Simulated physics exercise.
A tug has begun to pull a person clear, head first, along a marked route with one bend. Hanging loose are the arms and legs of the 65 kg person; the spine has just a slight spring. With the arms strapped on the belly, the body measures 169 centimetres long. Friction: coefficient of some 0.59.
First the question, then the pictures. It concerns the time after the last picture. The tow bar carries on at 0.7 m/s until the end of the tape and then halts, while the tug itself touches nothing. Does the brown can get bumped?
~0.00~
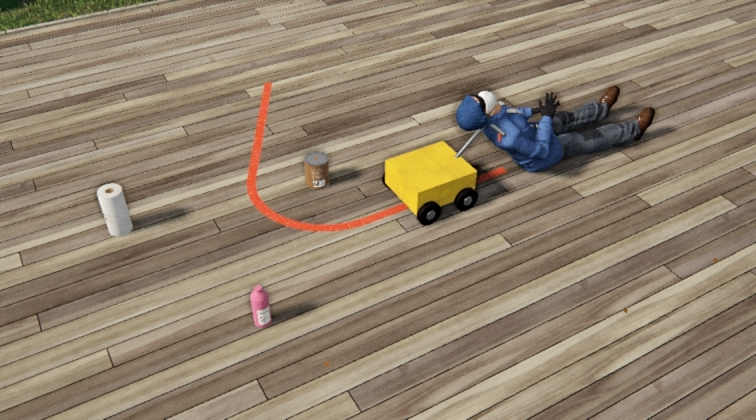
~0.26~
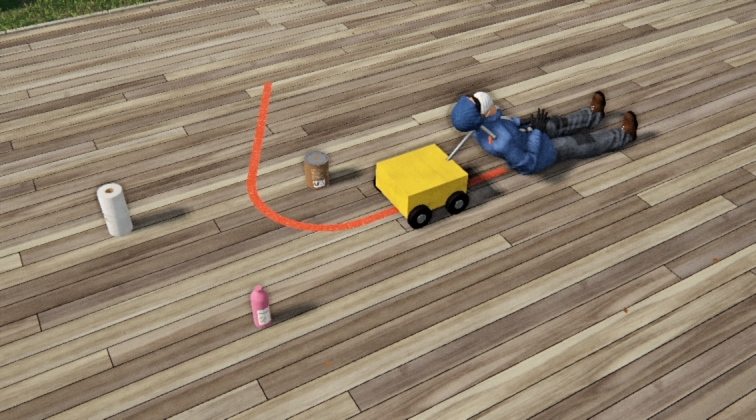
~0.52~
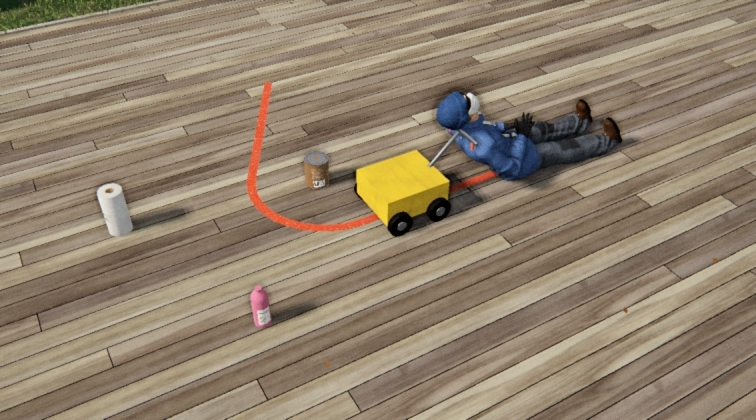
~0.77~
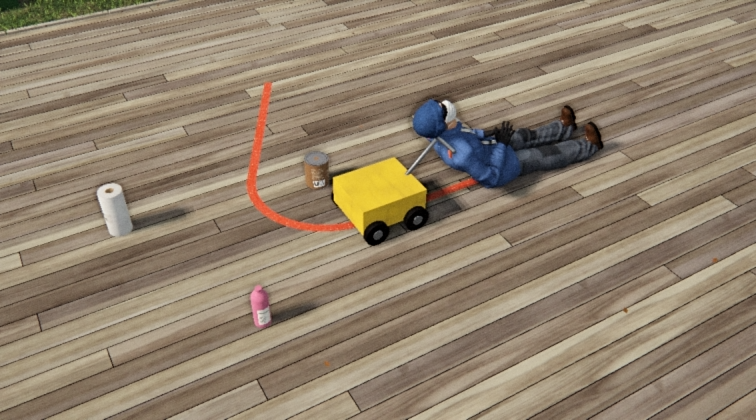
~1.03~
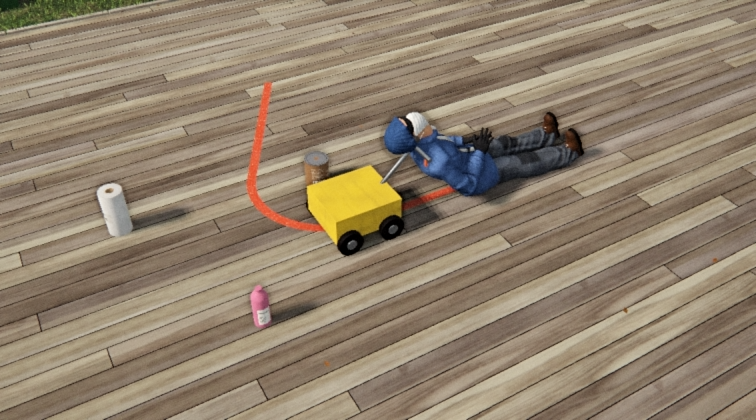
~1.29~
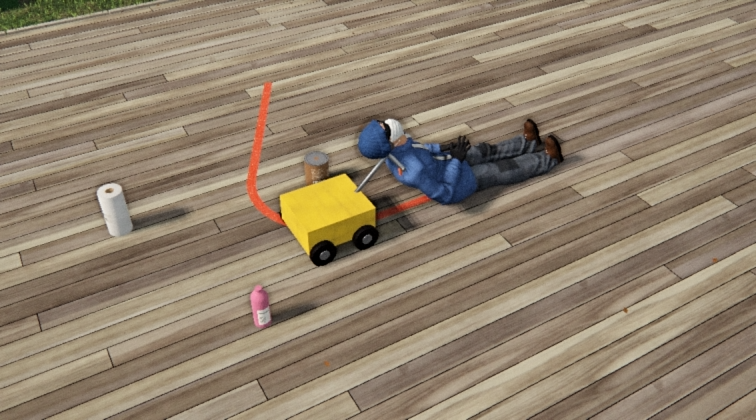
Yes: It loses its place.
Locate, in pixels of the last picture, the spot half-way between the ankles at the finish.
(297, 157).
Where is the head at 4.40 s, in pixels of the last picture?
Close to (255, 32).
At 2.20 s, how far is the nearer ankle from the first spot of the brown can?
The gap is about 100 cm.
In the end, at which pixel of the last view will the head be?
The head finishes near (264, 8).
After 2.20 s the brown can is where it stood, near (317, 171) in the last picture's view; the nearer ankle is 99 cm from that spot.
After 2.90 s the brown can is where it stood, near (317, 171) in the last picture's view; the white post where it stood; the nearer ankle is 72 cm from that spot.
After 3.70 s the brown can is 21 cm from where it stood, near (311, 152) in the last picture's view; the white post where it stood; the nearer ankle is 47 cm from that spot.
After 4.40 s the brown can is 44 cm from where it stood, near (316, 133) in the last picture's view; the nearer ankle is 18 cm from that spot.
By 5.2 s, brown can gets knocked; white post stays put; pink bottle stays put.
